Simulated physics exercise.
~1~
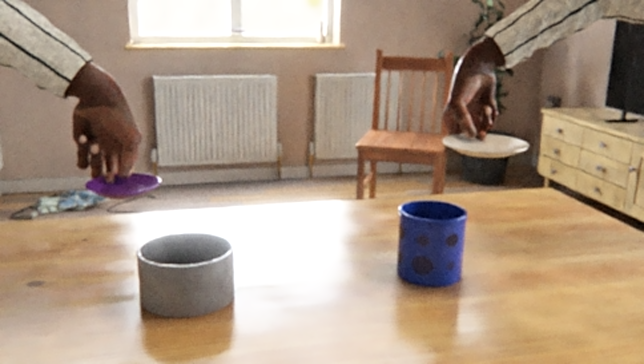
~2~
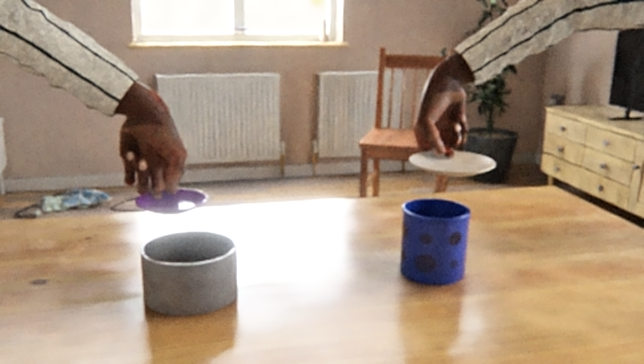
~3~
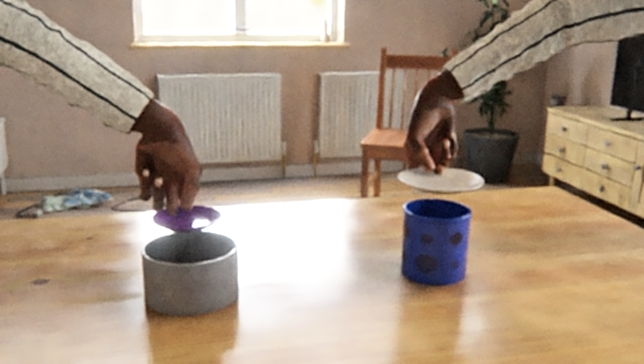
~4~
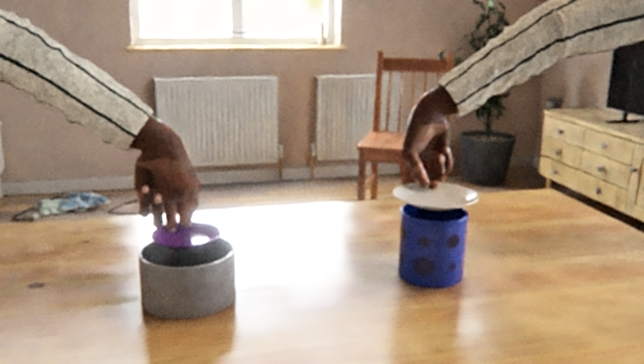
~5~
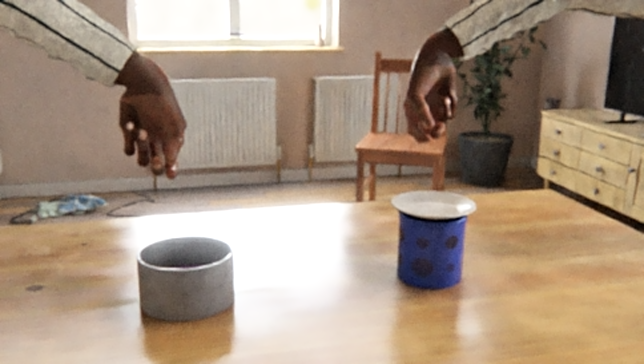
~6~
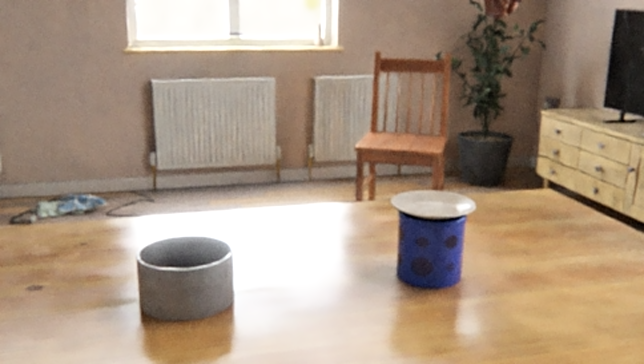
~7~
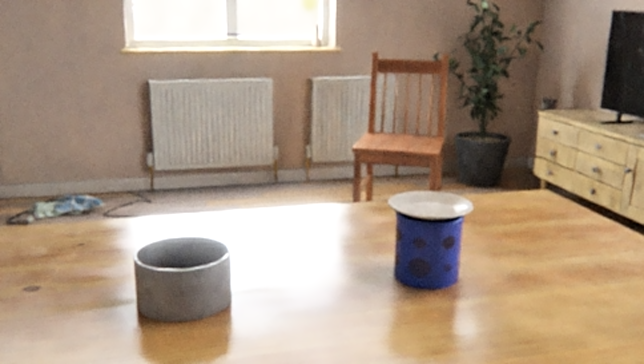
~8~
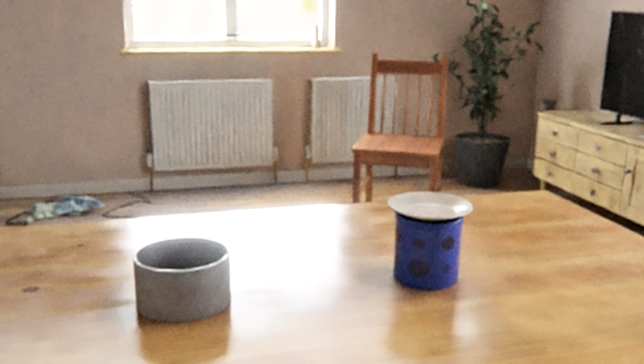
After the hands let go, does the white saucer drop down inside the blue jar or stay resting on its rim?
The white saucer stays resting on the rim and covers the blue jar, while the purple one drops inside the grey cup.
A purple saucer and a white saucer were lowered by two hands over a grey cup and a blue spotted jar on a wooden table. Once released, the purple one dropped inside the cup, while the white one stayed on the jar's rim.
